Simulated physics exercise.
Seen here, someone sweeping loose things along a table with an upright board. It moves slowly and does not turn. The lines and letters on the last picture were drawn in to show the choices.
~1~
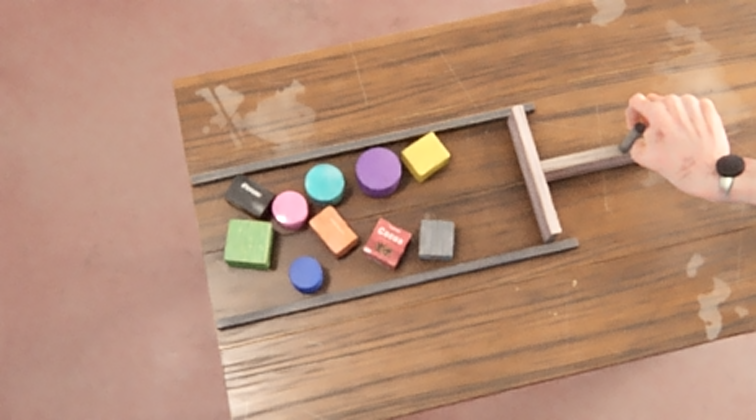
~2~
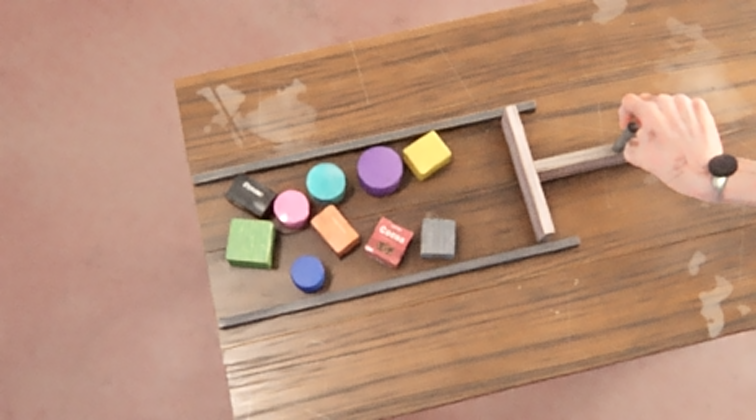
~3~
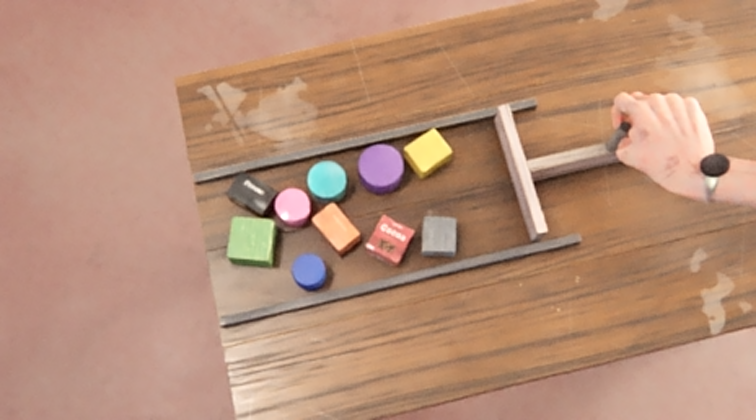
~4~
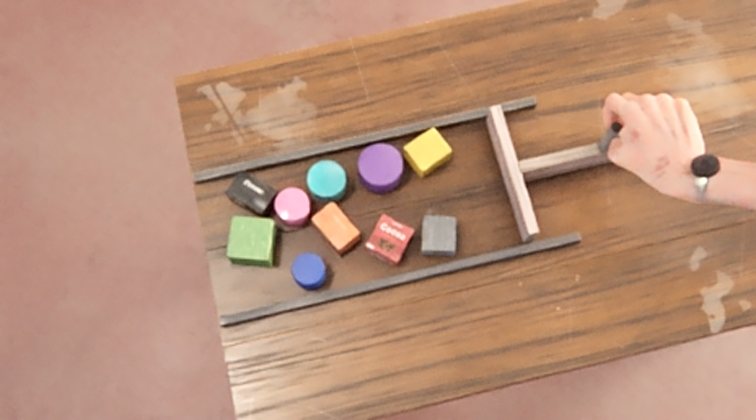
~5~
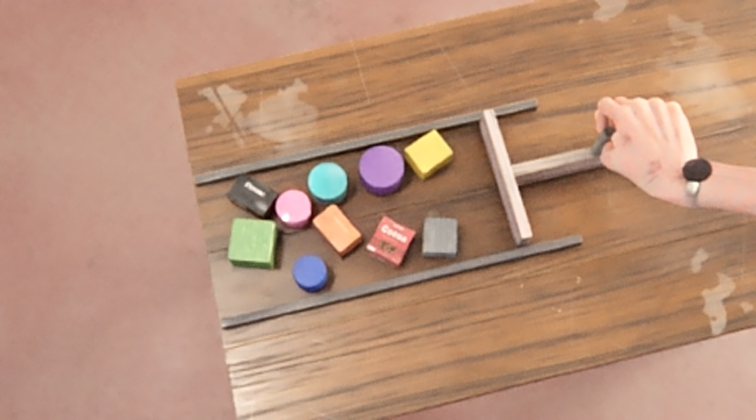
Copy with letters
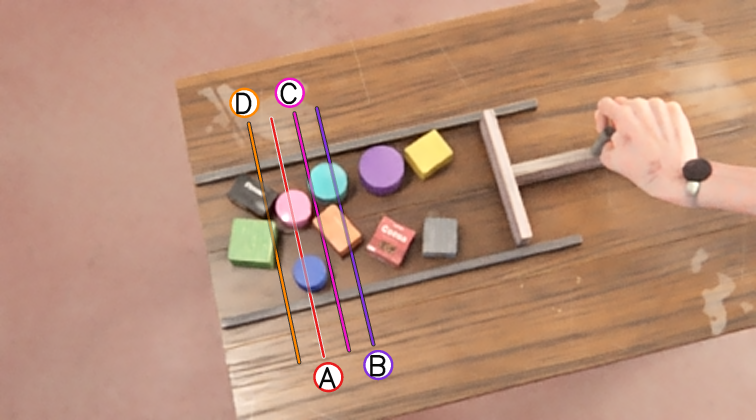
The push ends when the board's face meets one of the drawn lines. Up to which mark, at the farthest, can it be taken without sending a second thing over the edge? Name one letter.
It should halt at C.
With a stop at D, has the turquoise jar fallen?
Yes.
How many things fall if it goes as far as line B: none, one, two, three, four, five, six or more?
In all, none.
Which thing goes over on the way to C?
It is the black packet.
On the marked copy, A at (296, 232); B at (344, 221); C at (321, 227); D at (273, 238).
Following C. Soon after the start, board (441, 187); yellow block (404, 157); grey box (430, 242).
Later, board (375, 203); black packet (224, 211); green block (252, 250).
In the end, board (323, 215); black packet over the edge; turquoise jar (210, 197); one fallen.
As for the rest, A drops two; B is within the limit but short; D drops four.
